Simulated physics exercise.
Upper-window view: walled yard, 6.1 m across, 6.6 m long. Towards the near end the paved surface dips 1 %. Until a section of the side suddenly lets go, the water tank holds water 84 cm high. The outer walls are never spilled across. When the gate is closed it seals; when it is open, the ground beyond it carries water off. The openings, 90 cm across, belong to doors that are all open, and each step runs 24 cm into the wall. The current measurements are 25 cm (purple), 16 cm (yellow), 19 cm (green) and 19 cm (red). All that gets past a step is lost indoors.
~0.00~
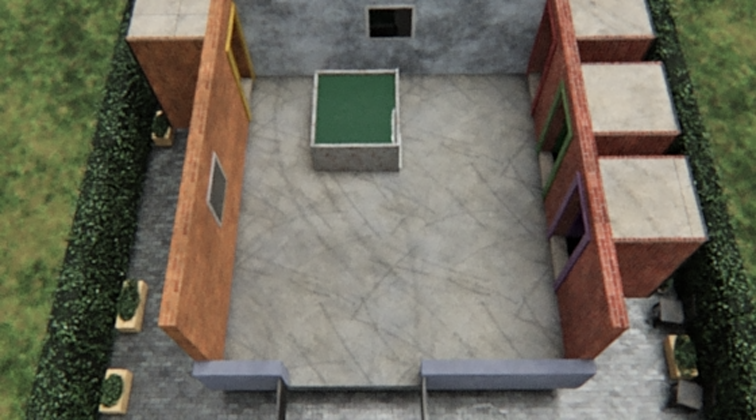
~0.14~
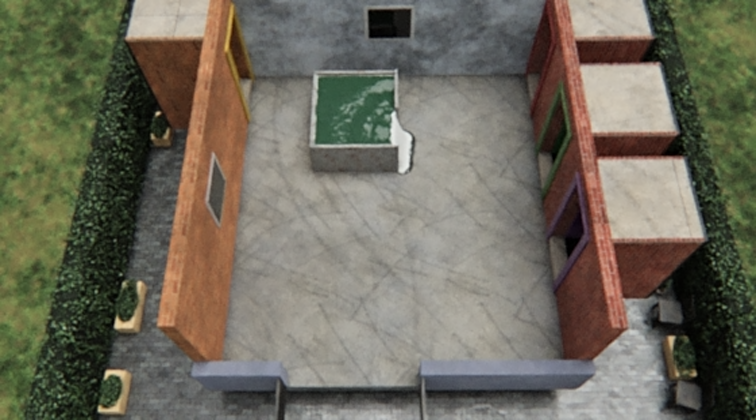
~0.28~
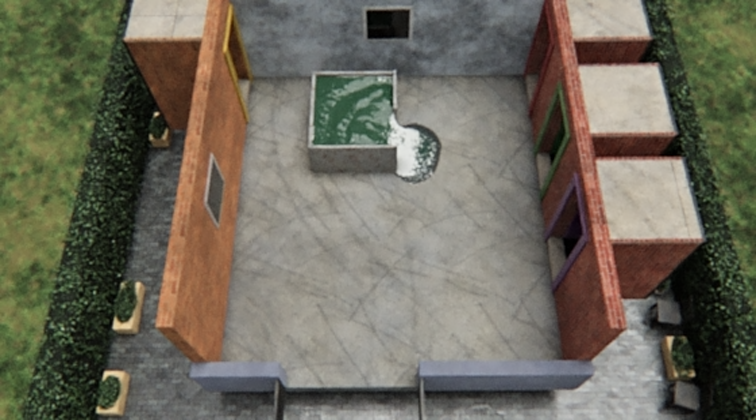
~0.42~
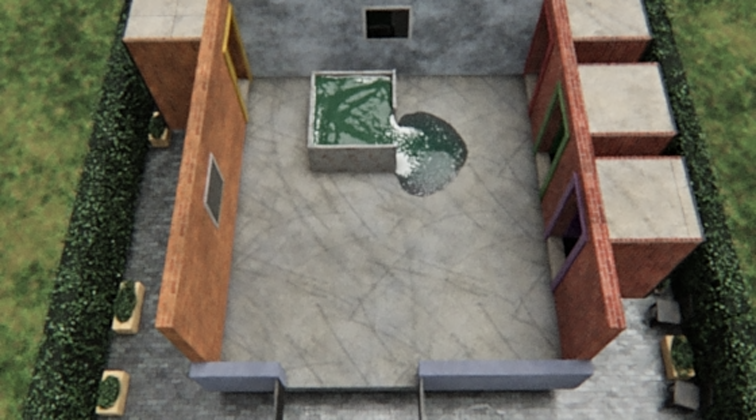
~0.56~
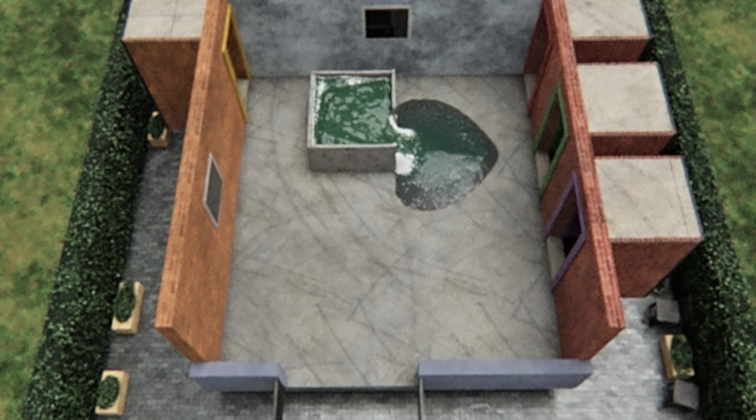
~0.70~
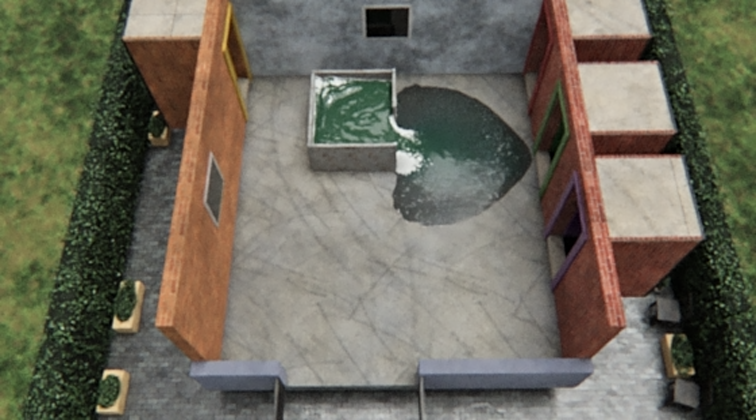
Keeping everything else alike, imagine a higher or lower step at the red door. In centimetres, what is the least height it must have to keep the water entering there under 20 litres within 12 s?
20 cm.
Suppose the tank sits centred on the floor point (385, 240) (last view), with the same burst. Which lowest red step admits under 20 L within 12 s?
Close to 8.0 cm would do it.
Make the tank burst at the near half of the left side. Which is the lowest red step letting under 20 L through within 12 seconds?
In that case you'd want it roughly 12.0 cm high.
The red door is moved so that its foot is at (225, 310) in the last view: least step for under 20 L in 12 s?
Roughly 6.5 cm, give or take.
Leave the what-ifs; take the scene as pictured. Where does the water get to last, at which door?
Yellow.
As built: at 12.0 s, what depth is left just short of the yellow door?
Lab note: Depth approx. 4.5 cm.
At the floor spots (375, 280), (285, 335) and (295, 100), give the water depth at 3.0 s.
Taking the spots in order: About 0, 0 and 0 centimetres.
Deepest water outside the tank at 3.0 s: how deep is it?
Max depth: Around 28 cm.
After 1.4 s water covers 30 % of the floor, deepest (42 cm) near (398, 154); 17 cm at the red door, 0 litres in over its 19 cm step.
After 3.0 s water covers 35 % of the floor, deepest (28 cm) near (545, 360); 21 cm at the red door, 21 litres in over its 19 cm step.
After 12.0 s water covers 95 % of the floor, deepest (10 cm) near (220, 373); 4 cm at the red door, 24 litres in over its 19 cm step.
At the red door as built, the water arrived by 1.1 s and peaked near 27 cm at 2.0 s.
Run again over the same 12 s with other heights there, 26 litres in over 18.5 cm, 15 litres over 21.5 cm. The limit of 20 litres is kept from about 20 cm up.
